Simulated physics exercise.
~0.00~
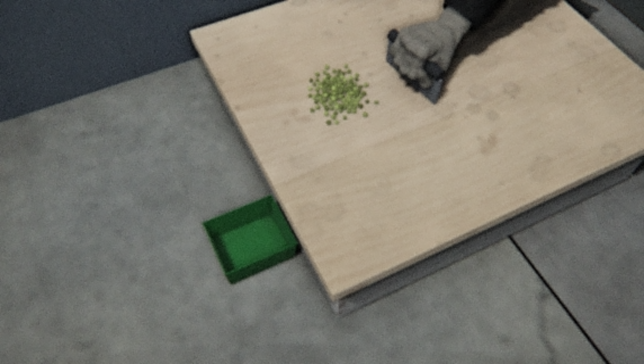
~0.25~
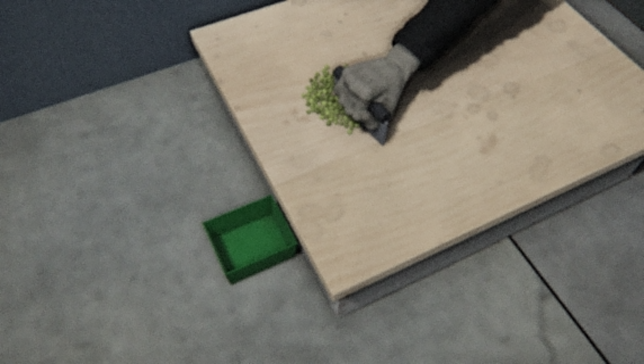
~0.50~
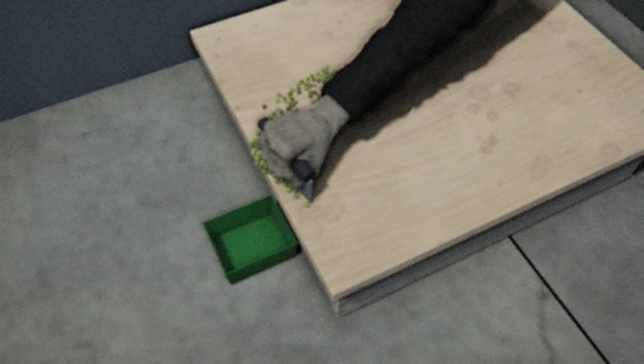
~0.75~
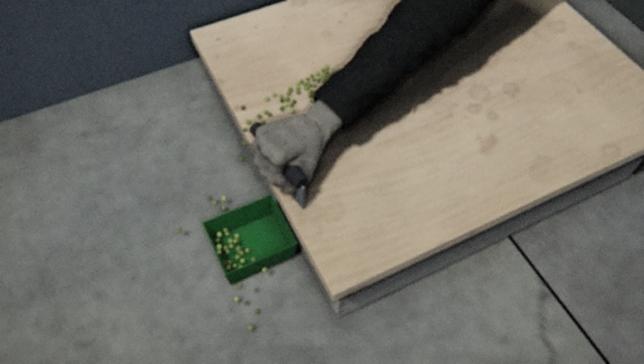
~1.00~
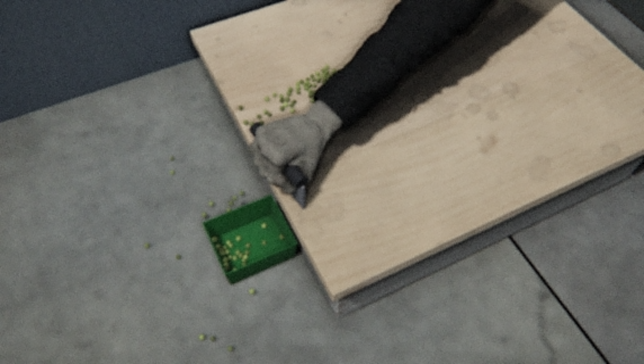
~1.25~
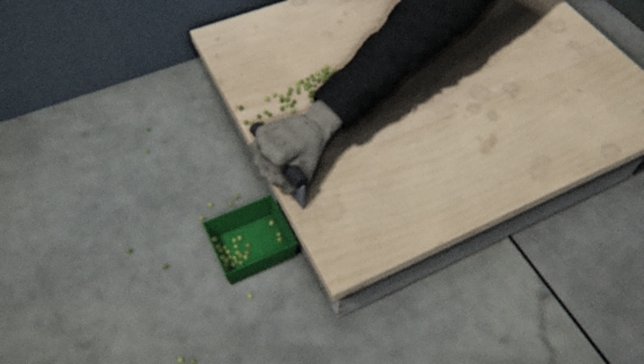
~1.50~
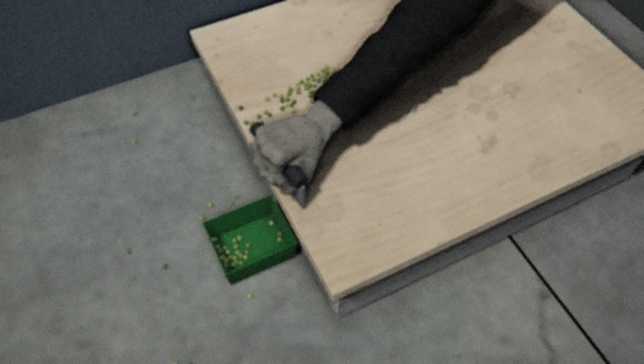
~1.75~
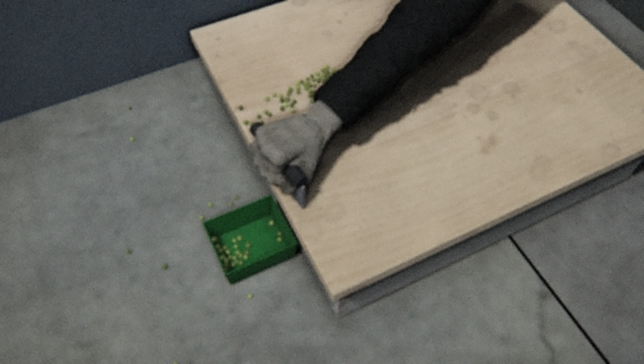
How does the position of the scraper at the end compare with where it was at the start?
At the start the scraper was near the top of the board, to the right of the pile of peas. By the end it was farther left and lower, at the board's left edge just above the green tin.
